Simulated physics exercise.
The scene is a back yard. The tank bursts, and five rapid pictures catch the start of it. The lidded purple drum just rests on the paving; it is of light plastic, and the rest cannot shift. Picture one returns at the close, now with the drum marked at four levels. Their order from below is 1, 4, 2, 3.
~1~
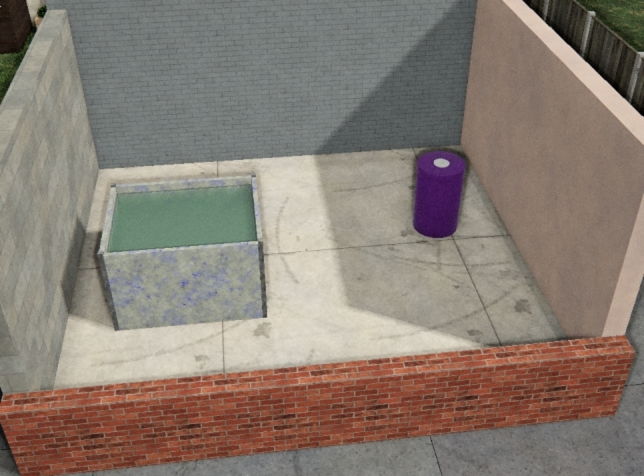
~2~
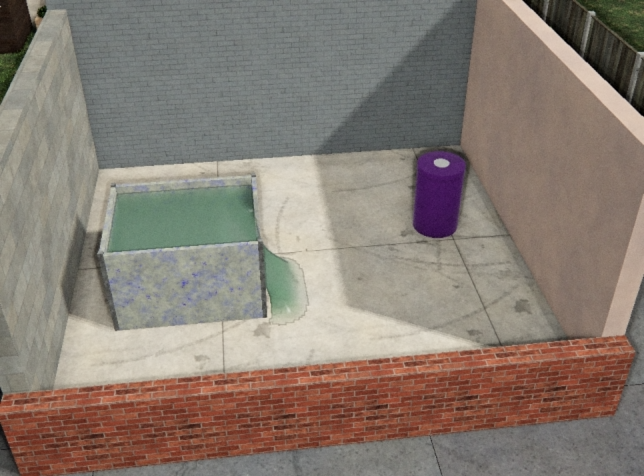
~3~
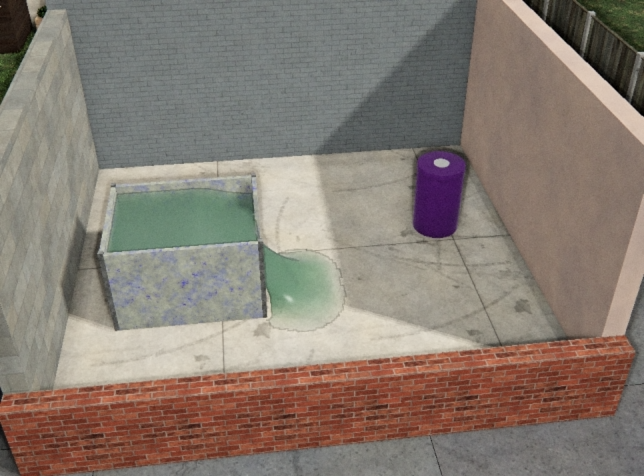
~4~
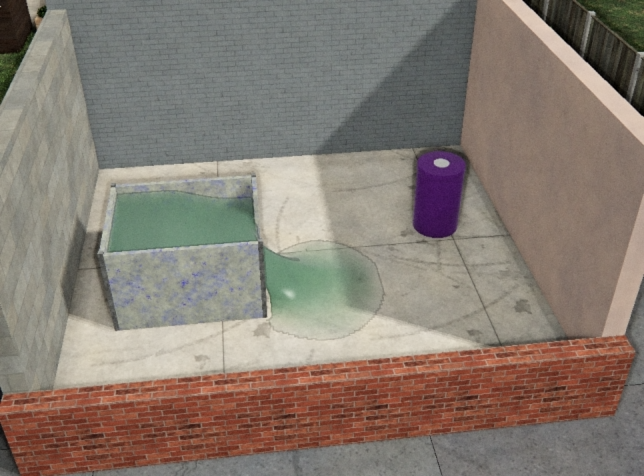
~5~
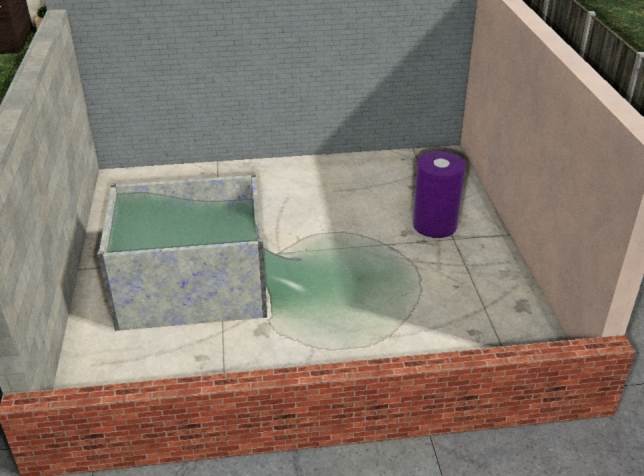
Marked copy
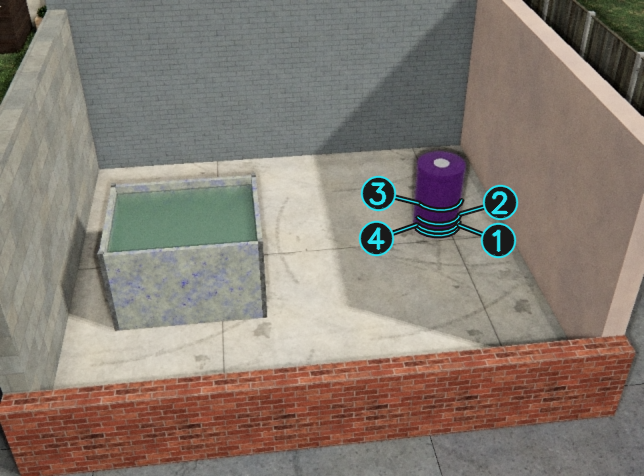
In a walled back yard, green water pours from a tank and spreads rightward across the ground.
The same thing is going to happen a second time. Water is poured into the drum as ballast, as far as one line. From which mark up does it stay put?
The limit is 3.
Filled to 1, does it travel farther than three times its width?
Yes, it does.
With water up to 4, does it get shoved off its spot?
Yes, that goes wrong.
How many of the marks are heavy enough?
One of the four.
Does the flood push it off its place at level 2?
Yes, that goes wrong.
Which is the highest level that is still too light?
2 it is.
On the marked copy, 1 at (441, 235); 2 at (442, 224); 3 at (444, 210); 4 at (441, 231); from the bottom up 1, 4, 2, 3.
For level 1, it is pushed about 7 times its own width away.
For level 2, it is pushed about half its own width away.
For level 3, it does not move.
For level 4, it is pushed about 5 times its own width away.
